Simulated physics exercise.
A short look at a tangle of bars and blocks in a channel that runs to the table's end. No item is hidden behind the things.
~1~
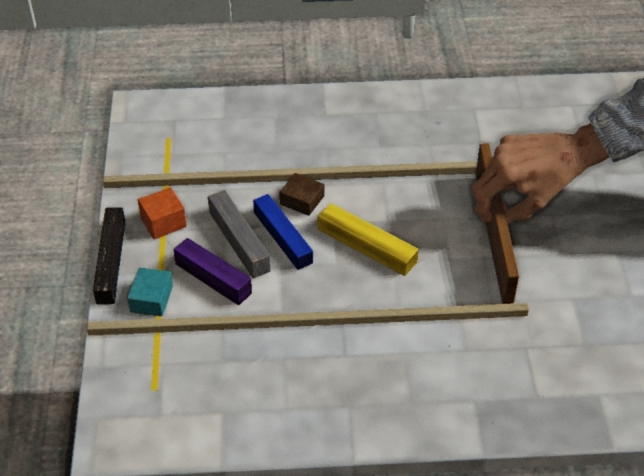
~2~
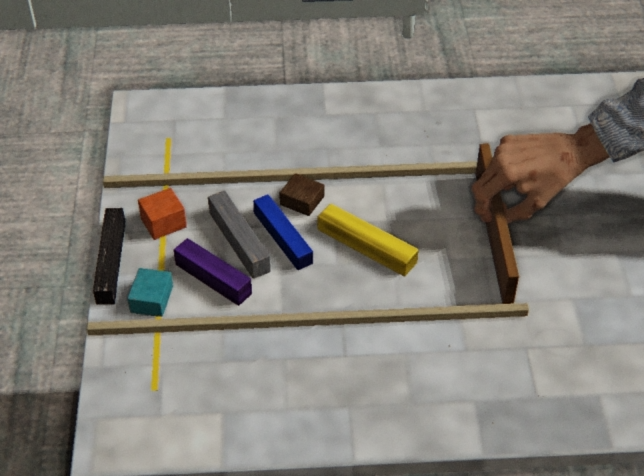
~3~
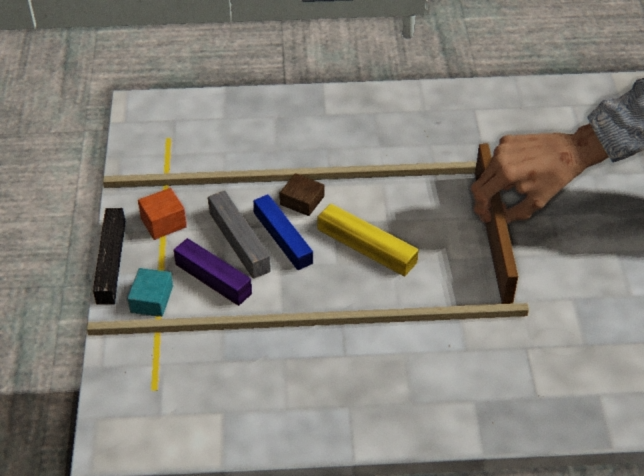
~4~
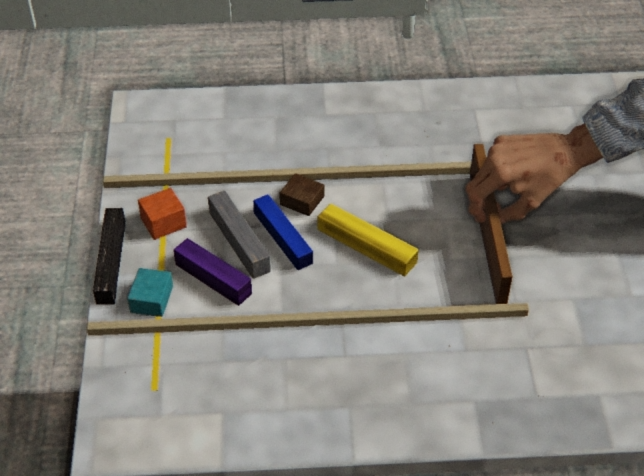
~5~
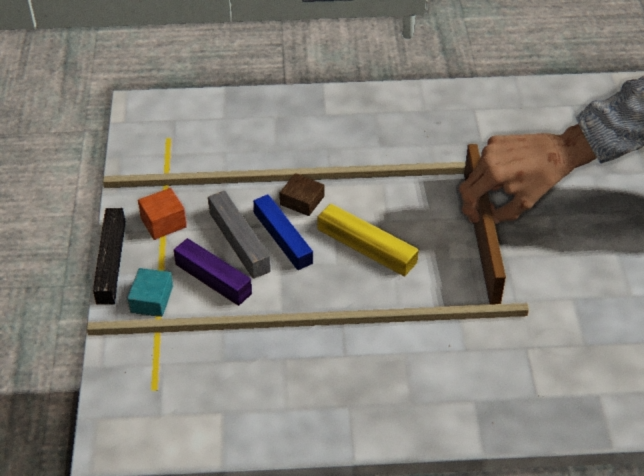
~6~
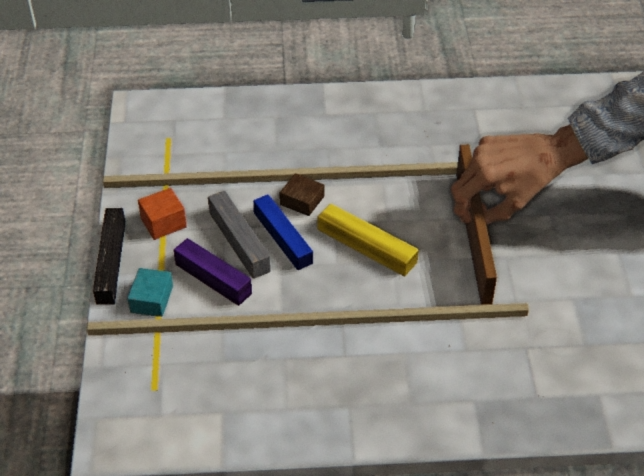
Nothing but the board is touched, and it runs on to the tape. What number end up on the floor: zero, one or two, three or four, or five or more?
Falls come to a total of three or four.
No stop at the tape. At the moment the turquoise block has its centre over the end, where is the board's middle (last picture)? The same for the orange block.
(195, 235) and then (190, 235), give or take.
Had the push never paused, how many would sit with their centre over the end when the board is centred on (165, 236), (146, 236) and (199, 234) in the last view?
3; 4; 1.
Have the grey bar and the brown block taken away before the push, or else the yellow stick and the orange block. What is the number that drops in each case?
Fallen: 1 in the first try, 1 in the other.
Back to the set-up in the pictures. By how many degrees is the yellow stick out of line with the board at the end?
I'd put it at about 0°.
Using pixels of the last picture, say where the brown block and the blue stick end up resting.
They end up close to (142, 197) and (124, 240).
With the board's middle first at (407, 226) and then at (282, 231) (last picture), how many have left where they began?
First position 1; second position 5.
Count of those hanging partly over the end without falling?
That would be 2.
A little later, none off yet; black bar at rest near (110, 255); turquoise block at rest near (151, 292); orange block at rest near (163, 214).
When it is over, the number that fall off is three or four; down, orange block, turquoise block and black bar.
